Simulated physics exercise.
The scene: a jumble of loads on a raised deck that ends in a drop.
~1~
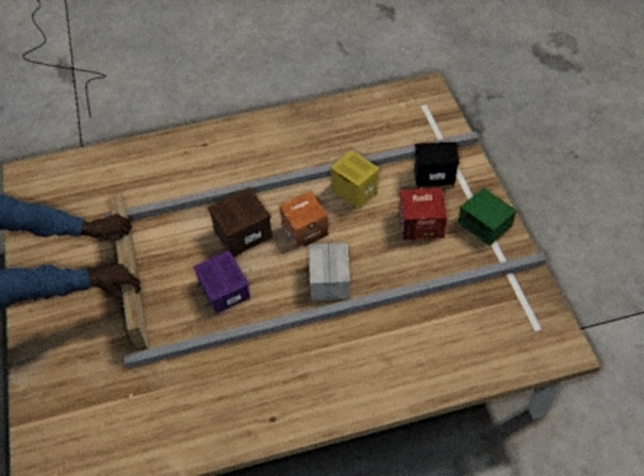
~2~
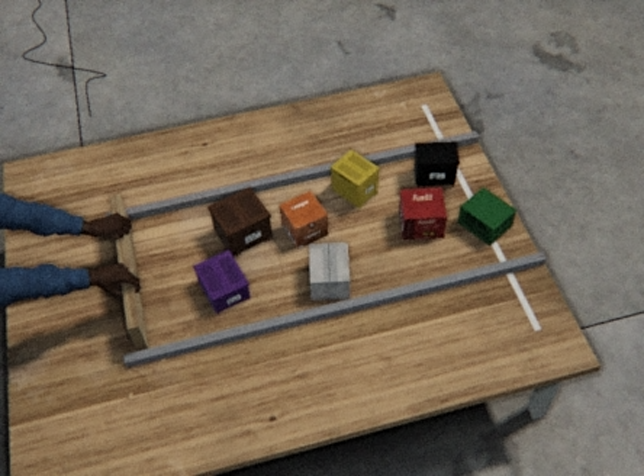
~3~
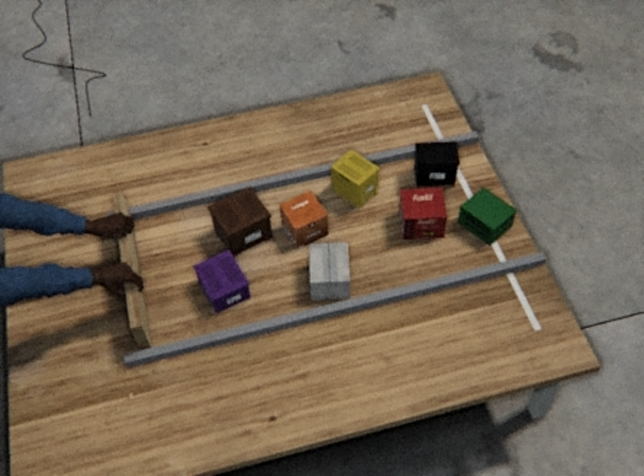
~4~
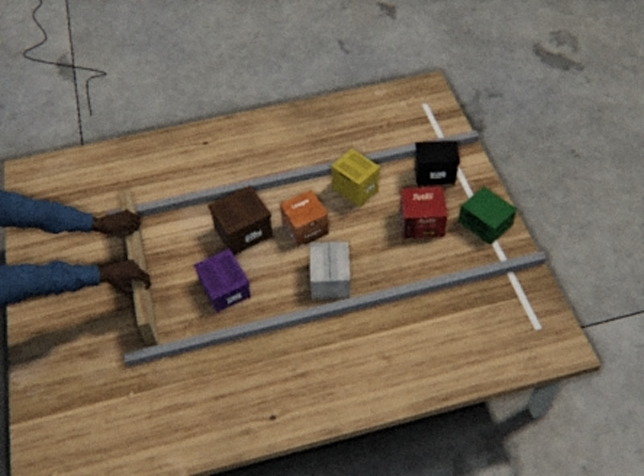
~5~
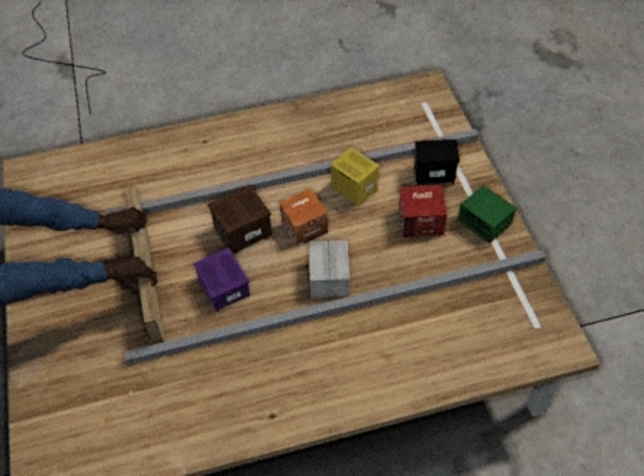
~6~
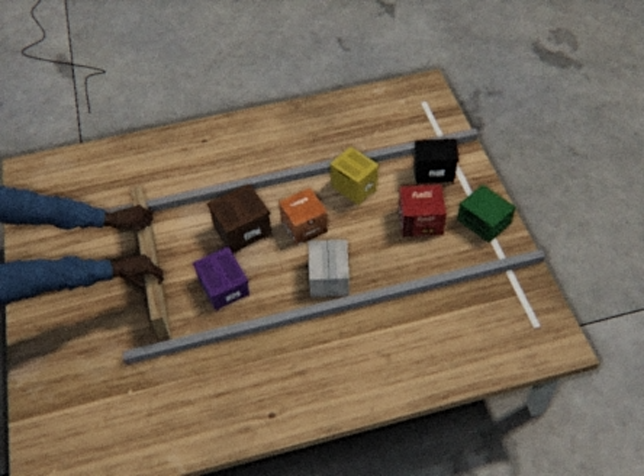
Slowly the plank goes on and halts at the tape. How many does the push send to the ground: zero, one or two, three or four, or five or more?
The number that fall off is five or more.
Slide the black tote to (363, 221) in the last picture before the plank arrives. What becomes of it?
From there it goes over.
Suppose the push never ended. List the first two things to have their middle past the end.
In order: The green crate, the red box.
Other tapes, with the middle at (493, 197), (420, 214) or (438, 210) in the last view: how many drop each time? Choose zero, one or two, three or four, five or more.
For each place: At least five; 1 or 2; one to two.
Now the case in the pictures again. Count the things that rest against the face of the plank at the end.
It touches 3.
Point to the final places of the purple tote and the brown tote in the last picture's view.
The purple tote at (505, 215), the brown tote at (489, 168).
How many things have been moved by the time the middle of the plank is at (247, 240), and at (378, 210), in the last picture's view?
First 3, then 7.
A little later, none off yet; green crate at rest near (486, 213); black tote at rest near (435, 162); red box at rest near (422, 211).
Next, none off yet; green crate shifted about its own width near (520, 215); black tote at rest near (435, 162); red box shifted about its own width near (471, 205).
When it is over, the number that fall off is five or more; down, orange box, white box, red box, black tote and green crate.
